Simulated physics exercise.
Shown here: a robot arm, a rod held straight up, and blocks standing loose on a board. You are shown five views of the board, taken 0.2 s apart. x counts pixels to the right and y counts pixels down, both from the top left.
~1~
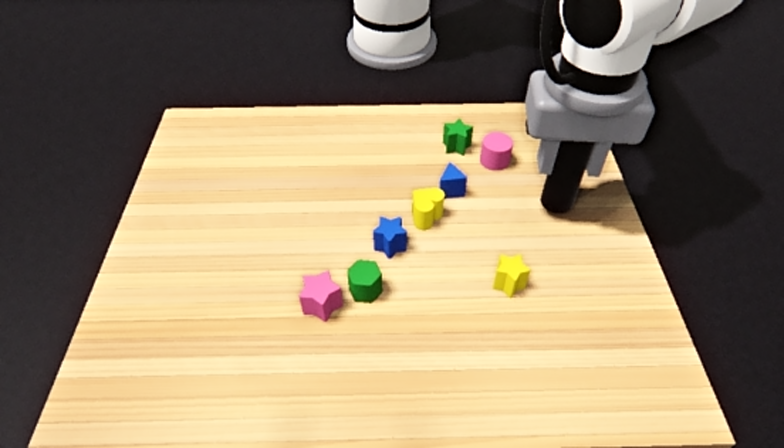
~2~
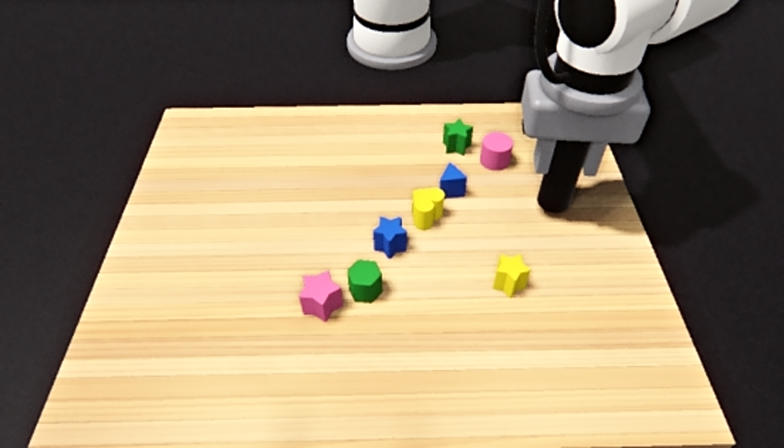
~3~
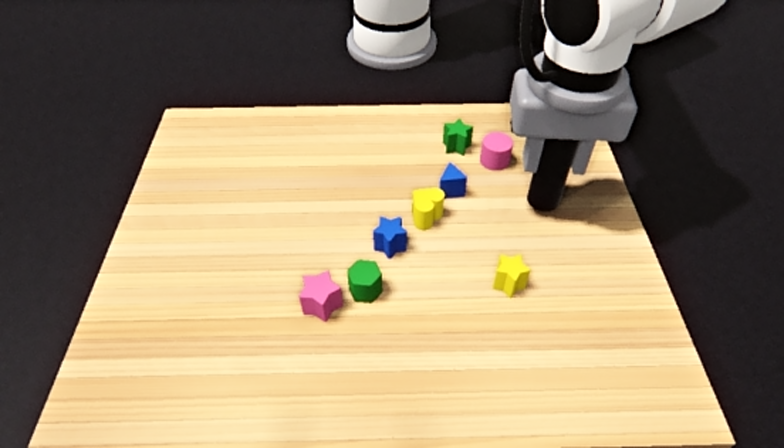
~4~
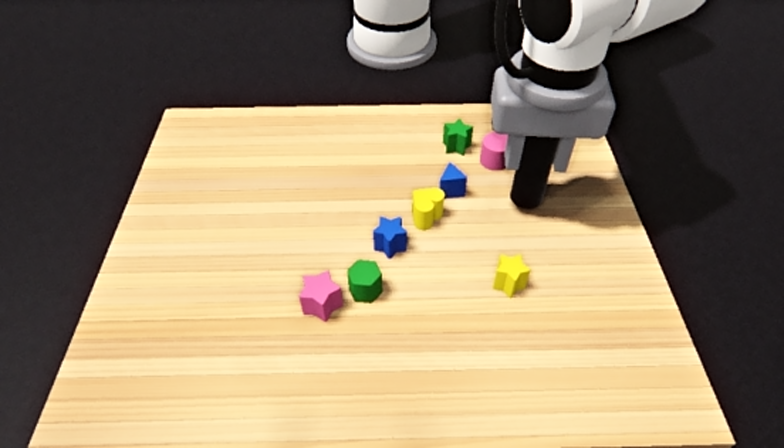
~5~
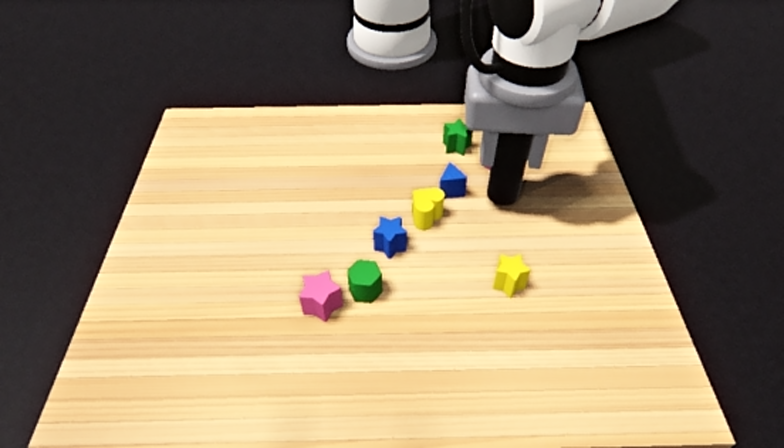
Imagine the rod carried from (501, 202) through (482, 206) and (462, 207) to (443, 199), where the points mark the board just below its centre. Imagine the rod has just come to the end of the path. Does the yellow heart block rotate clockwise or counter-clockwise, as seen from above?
Answer: Against the clock.
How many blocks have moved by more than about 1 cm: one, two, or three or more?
One block shifts.
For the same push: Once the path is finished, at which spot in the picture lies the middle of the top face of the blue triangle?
It should be at about (439, 162).
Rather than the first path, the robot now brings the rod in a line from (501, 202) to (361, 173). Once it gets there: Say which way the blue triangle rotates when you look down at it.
The twist is clockwise.
What follows on the original path. Halfway along, rod at (473, 200); nothing pushed yet.
At the end, rod at (444, 192); yellow heart block at (422, 197), turned 20° anticlockwise; blue triangle at (439, 162); pink round block still.
